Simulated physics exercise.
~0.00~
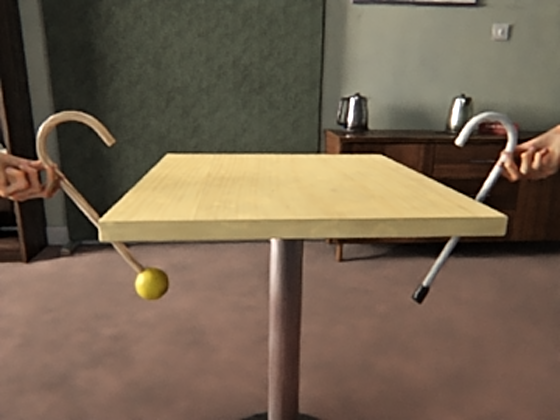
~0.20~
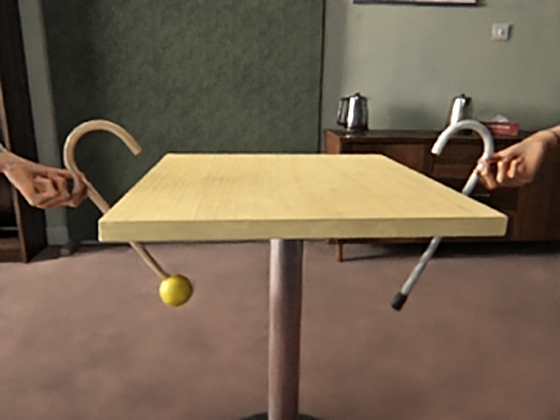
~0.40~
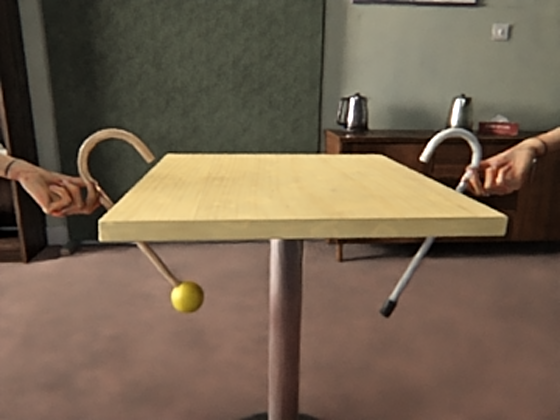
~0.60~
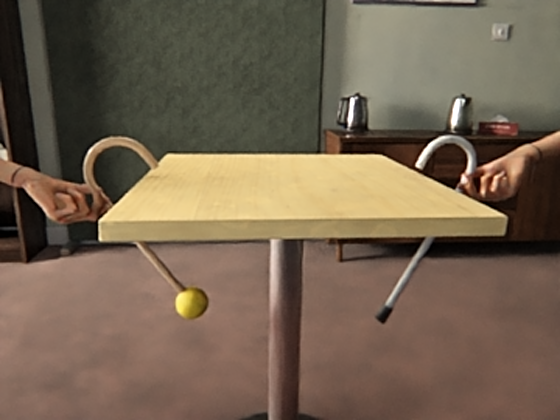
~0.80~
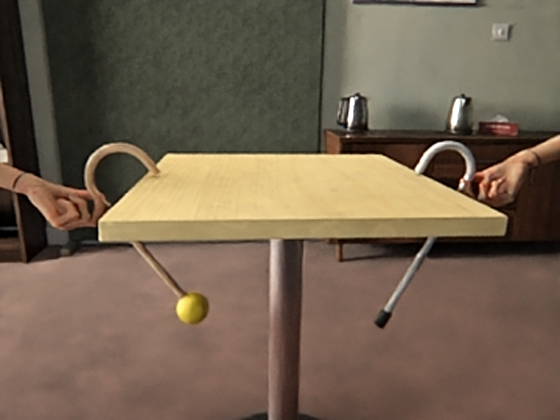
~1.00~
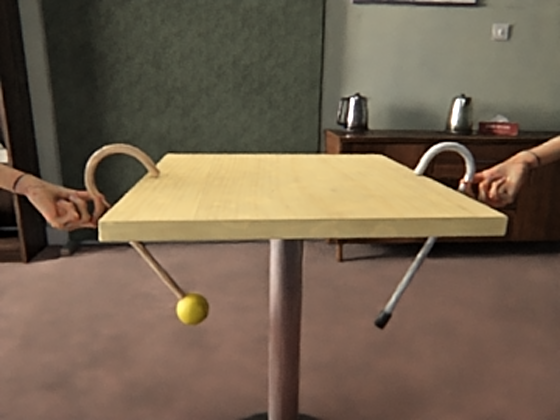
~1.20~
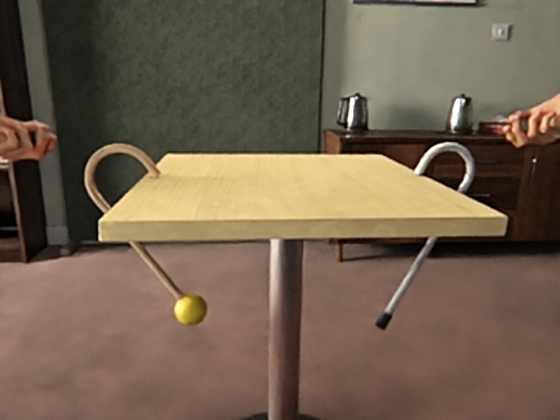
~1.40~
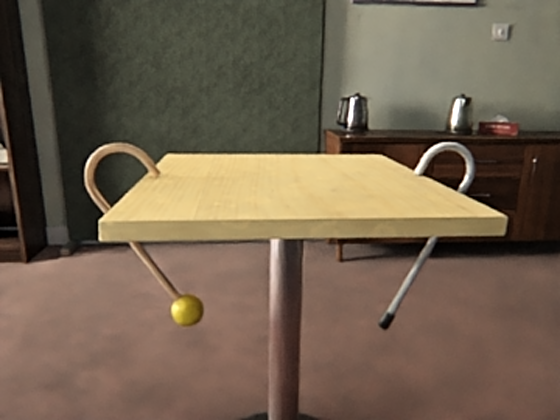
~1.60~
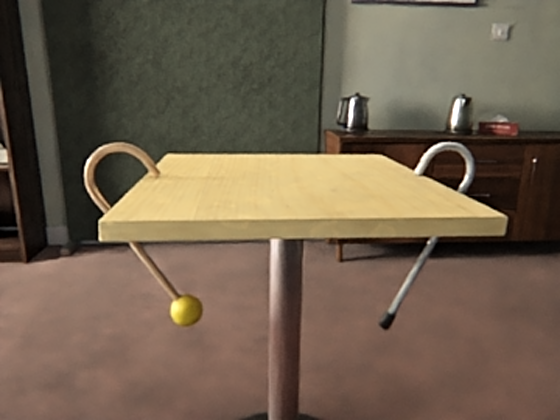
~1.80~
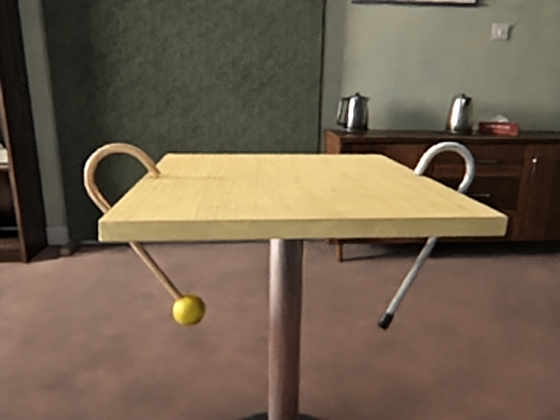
Two hands hooking a yellow-tipped cane and a white cane onto opposite table edges, then letting go, leaving both hanging still.
